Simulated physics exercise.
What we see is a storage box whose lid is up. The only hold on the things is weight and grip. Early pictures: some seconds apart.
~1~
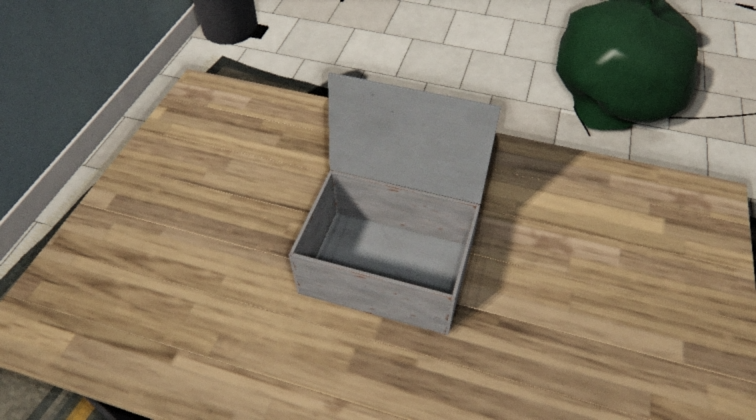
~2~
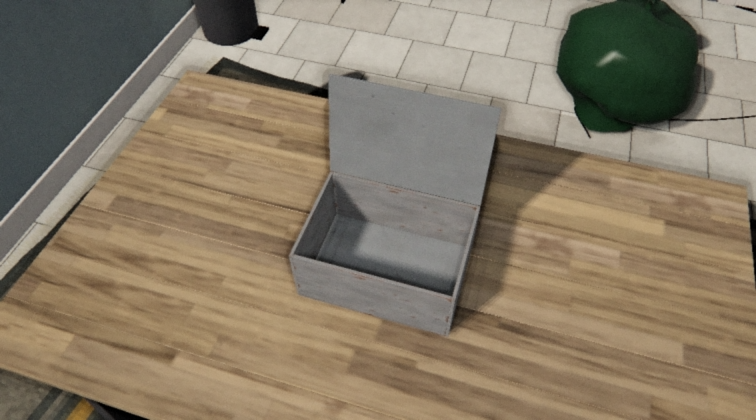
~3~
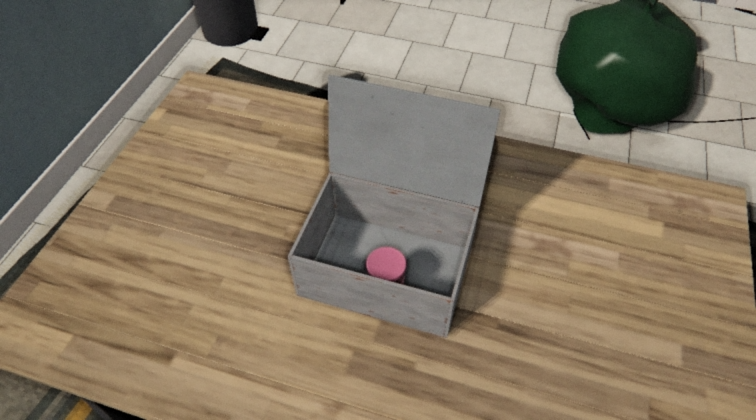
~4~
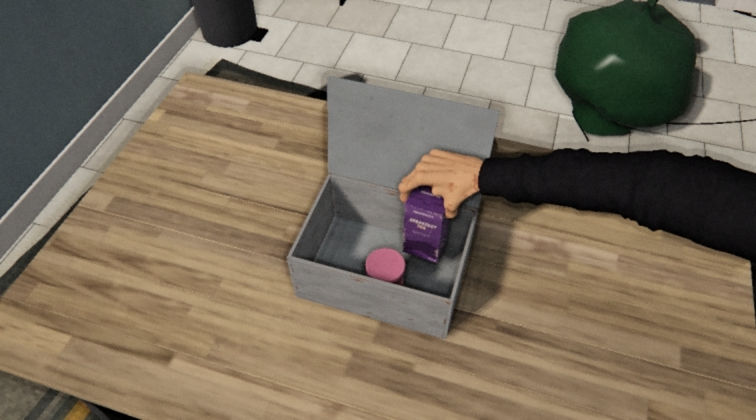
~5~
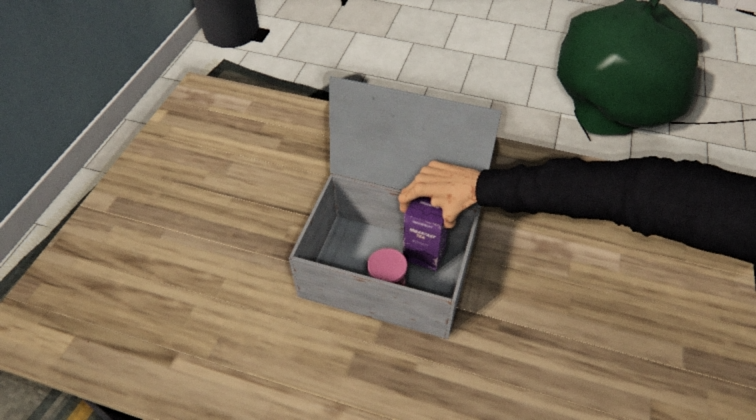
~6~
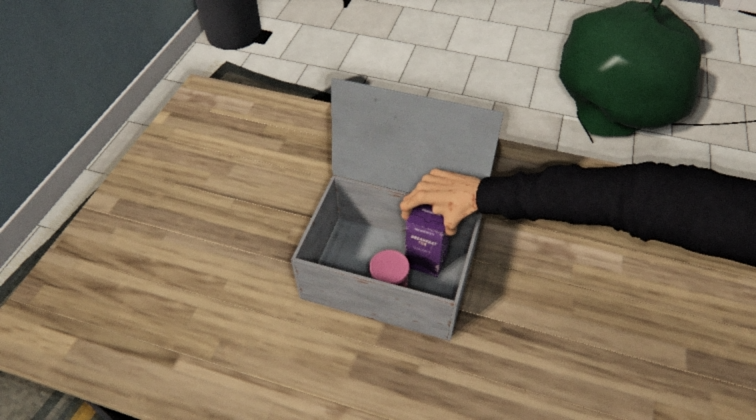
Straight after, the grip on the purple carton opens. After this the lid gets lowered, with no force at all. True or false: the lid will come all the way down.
False.
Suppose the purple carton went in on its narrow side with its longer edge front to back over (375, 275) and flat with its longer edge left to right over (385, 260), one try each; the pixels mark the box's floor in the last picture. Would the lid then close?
First try: The lid comes down fully; second try: The lid comes down fully.
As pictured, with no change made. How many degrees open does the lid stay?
Around 25 degrees.
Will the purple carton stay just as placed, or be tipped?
As it turns out, it keeps its original angle.
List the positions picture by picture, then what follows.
In the first frame, the last thing is not in view yet.
In the second frame, the last thing is not in view yet.
In the third frame, the last thing is not in view yet; pink tin (386, 277).
The fourth frame shows coming down; purple carton (427, 224); pink tin (385, 278).
The fifth frame shows coming down; purple carton (426, 233); pink tin (387, 278).
The sixth frame shows put in, still held; purple carton (427, 240); pink tin (389, 280).
Then, 1.30 s after the last picture, lid 80° above the rim.
Then, 1.60 s after the last picture, lid 57° above the rim.
Then, 2.10 s after the last picture, lid 31° above the rim.
At rest, lid 26° above the rim; both in place. Seen from the same camera at the end, purple carton near (425, 246).
